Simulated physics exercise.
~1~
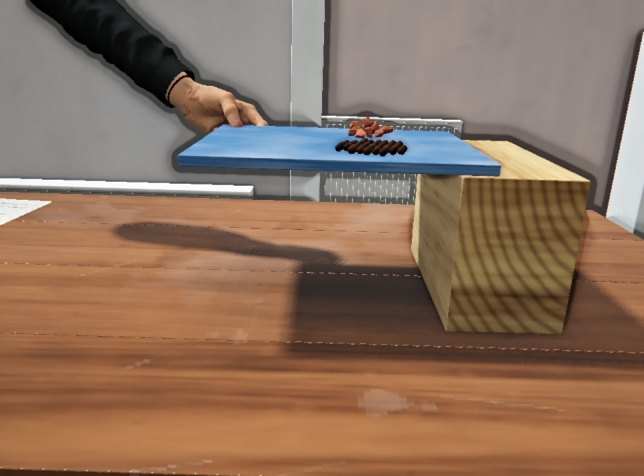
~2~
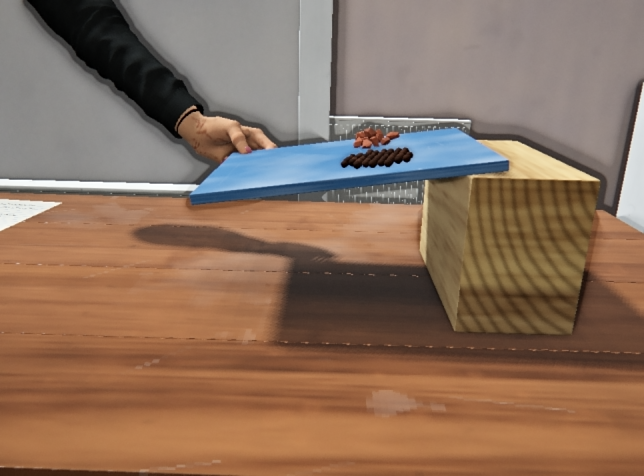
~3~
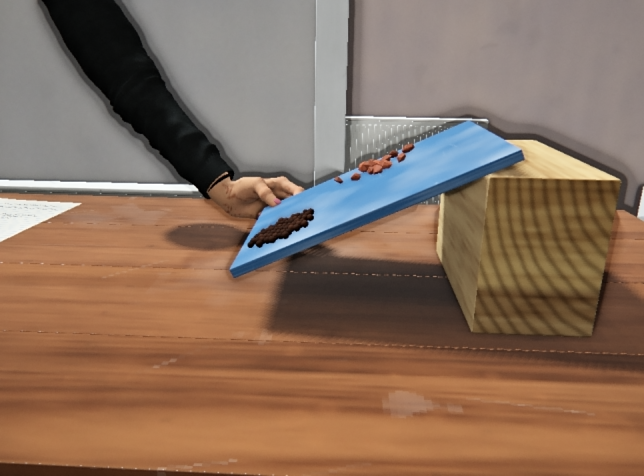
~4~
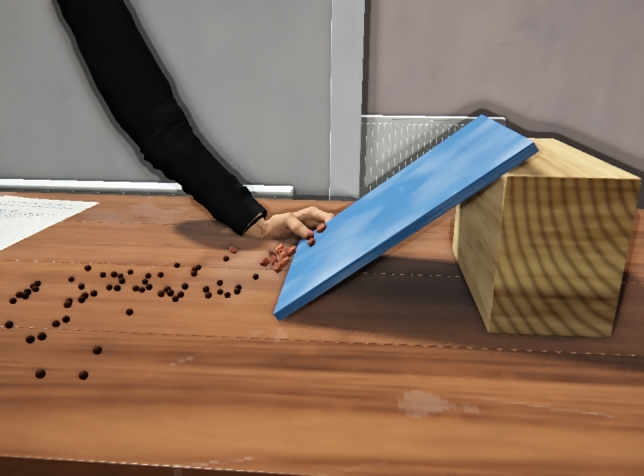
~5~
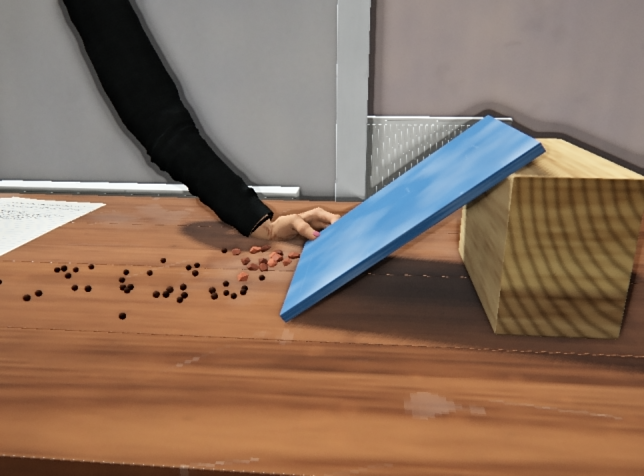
A hand lowered the left end of a blue board propped on a wooden block, and the dark beads in front rolled off and scattered leftward across the table, while the reddish bits behind slid down later and mostly stayed near its foot.
